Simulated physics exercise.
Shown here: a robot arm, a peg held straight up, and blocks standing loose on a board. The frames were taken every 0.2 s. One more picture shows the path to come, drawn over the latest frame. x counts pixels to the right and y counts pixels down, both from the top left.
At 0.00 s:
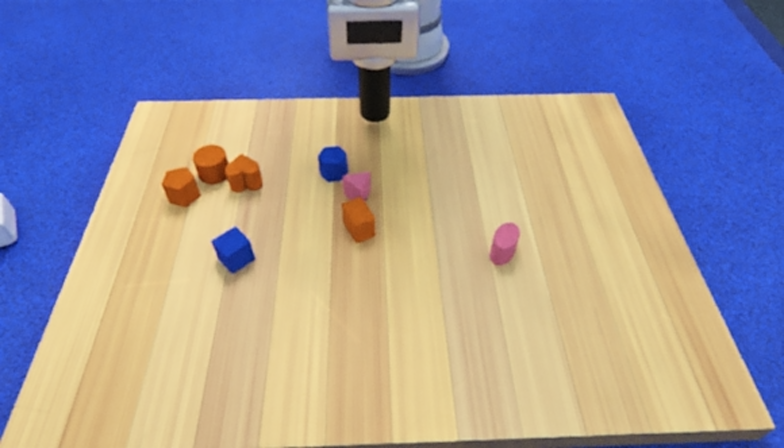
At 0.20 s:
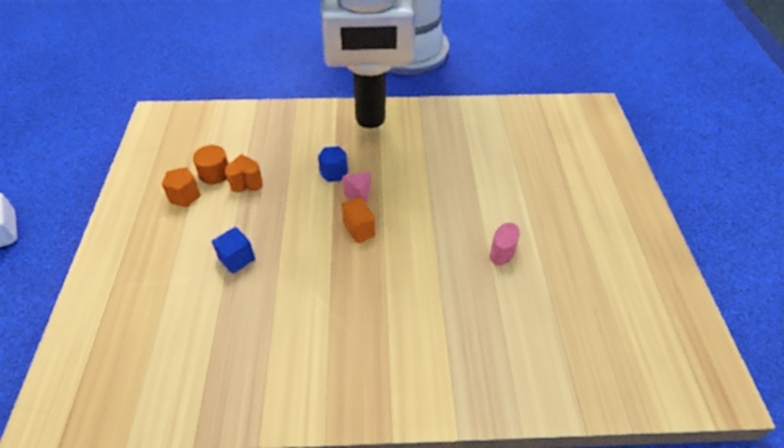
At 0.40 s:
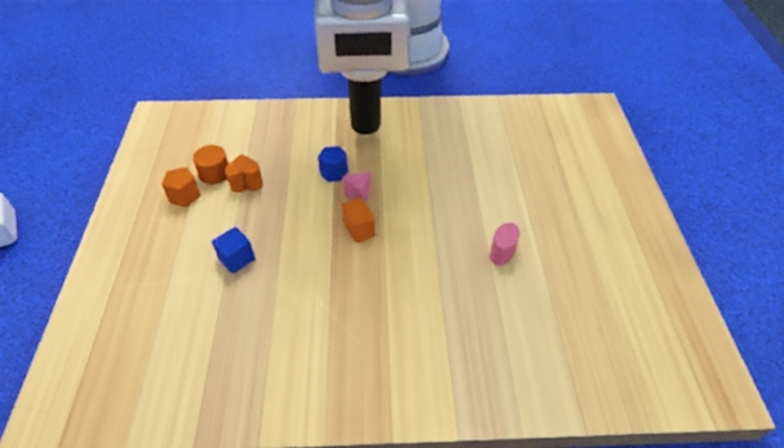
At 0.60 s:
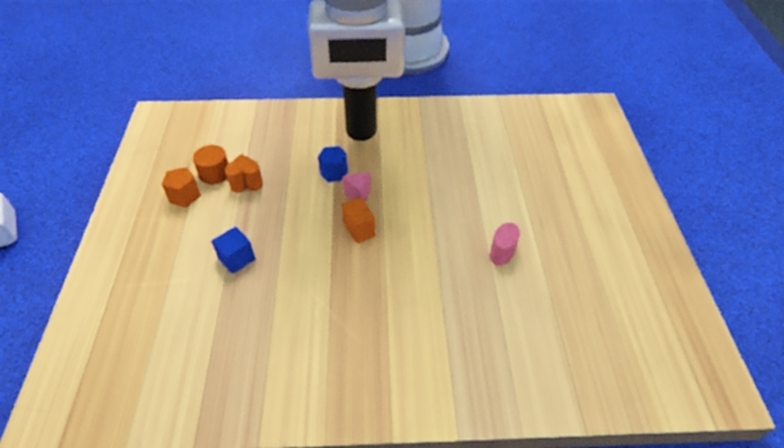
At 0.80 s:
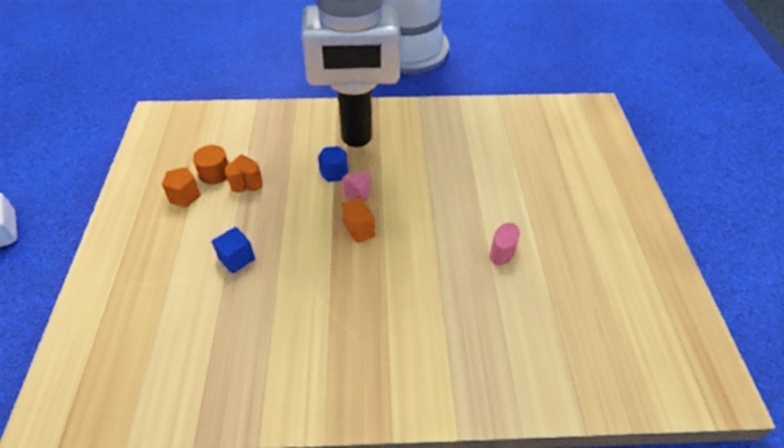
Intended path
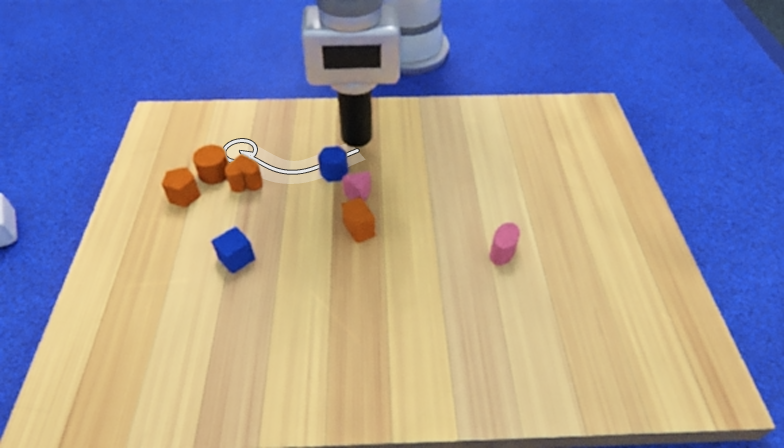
A robot arm moved its upright black peg a short way down and to the left over a wooden board, coming close to a blue block, while all the scattered orange, blue and pink blocks stayed still.
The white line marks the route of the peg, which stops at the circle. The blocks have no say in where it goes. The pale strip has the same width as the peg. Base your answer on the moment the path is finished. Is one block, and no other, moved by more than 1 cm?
Answer: Yes.
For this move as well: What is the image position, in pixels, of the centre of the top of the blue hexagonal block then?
The middle of its top is at (313, 172).
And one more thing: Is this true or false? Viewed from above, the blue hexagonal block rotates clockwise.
My answer: False.
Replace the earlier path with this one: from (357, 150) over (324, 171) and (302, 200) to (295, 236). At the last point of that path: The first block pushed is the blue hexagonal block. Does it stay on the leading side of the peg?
I think it holds its spot in front.
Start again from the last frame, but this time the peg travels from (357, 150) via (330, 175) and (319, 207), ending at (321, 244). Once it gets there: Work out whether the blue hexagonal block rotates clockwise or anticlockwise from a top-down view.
Looking down, my answer is that the blue hexagonal block rotates clockwise.
Path on the board, from (357, 150) through (318, 167) and (273, 169) to (240, 151).
What follows on the original path. One third of the way, peg at (316, 155); blue hexagonal block at (315, 170), turned 65° anticlockwise.
Two thirds of the way, peg at (270, 156); blue hexagonal block at (313, 172), turned 75° anticlockwise.
At the end, peg at (236, 139); orange heart-shaped block in place; blue hexagonal block at (313, 172), turned 75° anticlockwise.
